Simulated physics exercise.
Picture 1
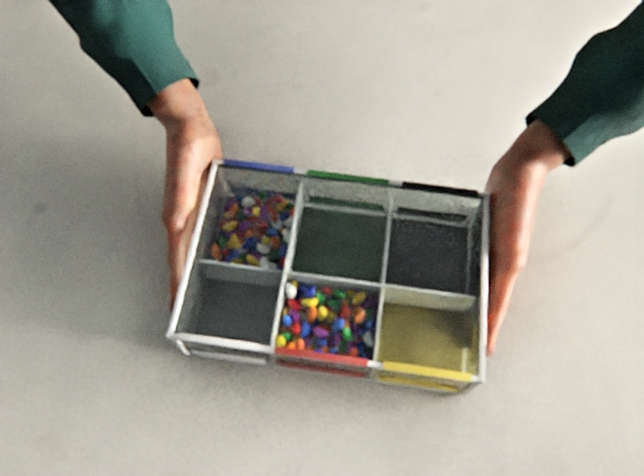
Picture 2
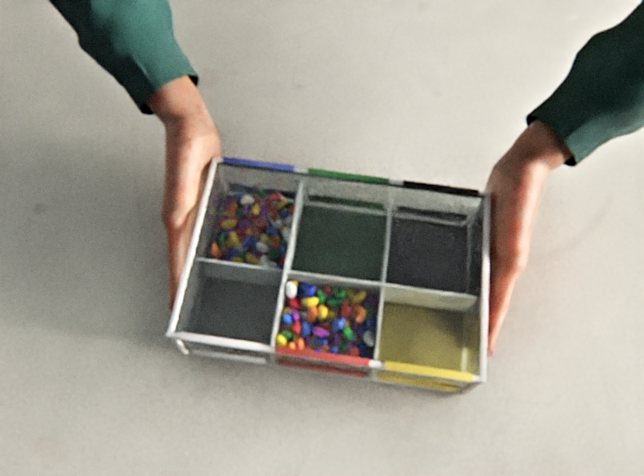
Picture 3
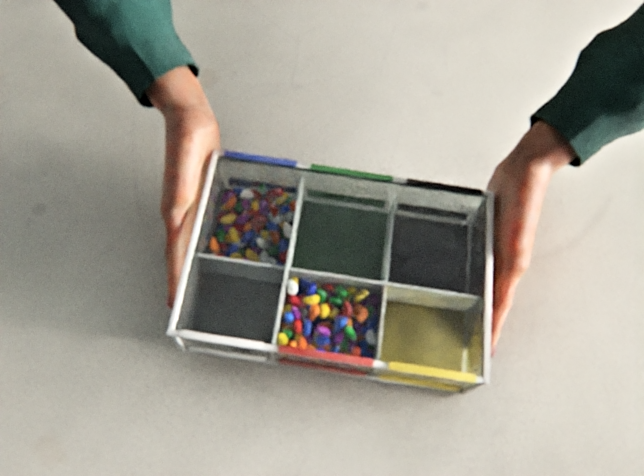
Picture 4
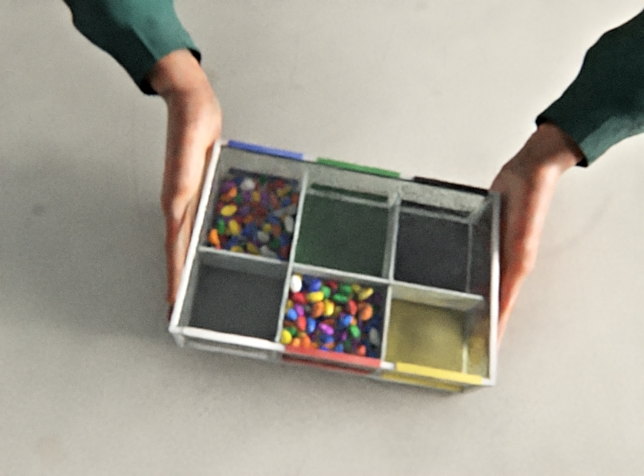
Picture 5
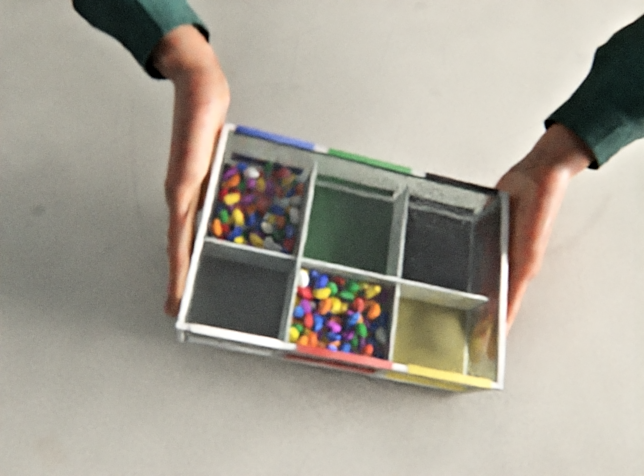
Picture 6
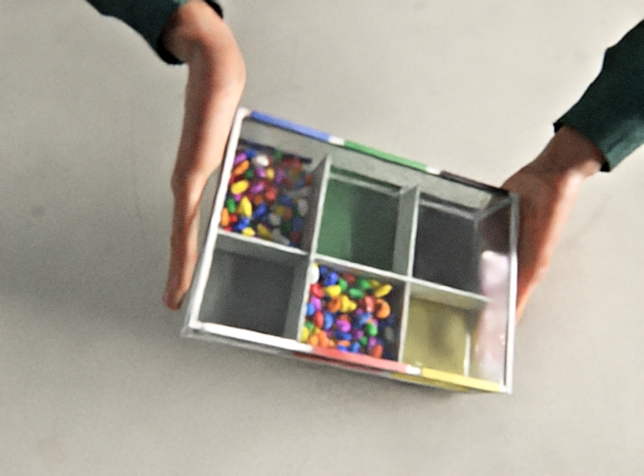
Two hands tilt a clear divided box of colourful beans down to the right.
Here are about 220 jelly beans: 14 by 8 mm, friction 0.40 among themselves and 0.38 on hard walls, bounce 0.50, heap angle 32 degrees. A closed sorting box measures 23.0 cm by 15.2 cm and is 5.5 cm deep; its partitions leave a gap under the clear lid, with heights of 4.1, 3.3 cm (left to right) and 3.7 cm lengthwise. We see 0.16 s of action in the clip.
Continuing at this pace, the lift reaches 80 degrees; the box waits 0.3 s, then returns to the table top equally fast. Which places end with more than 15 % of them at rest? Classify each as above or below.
Classification: Red compartment above, blue compartment above, green compartment below, yellow compartment above, white compartment below, black compartment below.
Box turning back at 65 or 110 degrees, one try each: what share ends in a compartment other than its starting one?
Around 35 and 60 in a hundred, respectively.
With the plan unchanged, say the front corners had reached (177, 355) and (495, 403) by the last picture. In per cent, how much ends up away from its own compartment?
I'd say close to 35 in a hundred.
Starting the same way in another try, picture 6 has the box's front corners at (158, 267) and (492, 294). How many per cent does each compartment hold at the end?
Red 30, blue 40, green 25, yellow 0, white 0, black 0.
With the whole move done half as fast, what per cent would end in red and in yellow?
Final per cent - red: 25, yellow: 40.
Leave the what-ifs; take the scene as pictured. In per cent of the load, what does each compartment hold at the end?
Final shares: Red 30 %; blue 25 %; green 0 %; yellow 35 %; white 0 %; black 5 %.
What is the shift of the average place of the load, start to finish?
5.5 cm.
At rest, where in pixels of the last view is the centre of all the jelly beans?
I'd say roughly (366, 324).
Then, 0.52 s after the last picture, tilt 80 degrees; red 40 %, blue 30 %, green 5 %, yellow 25 %, black 5 %.
Then, 0.87 s after the last picture, tilt 47 degrees; red 30 %, blue 25 %, yellow 35 %, black 5 %.
Then, 1.31 s after the last picture, tilt 0 degrees; red 30 %, blue 25 %, yellow 35 %, black 5 %.
In the end, red 30 %, blue 25 %, green 0 %, yellow 35 %, white 0 %, black 5 %.
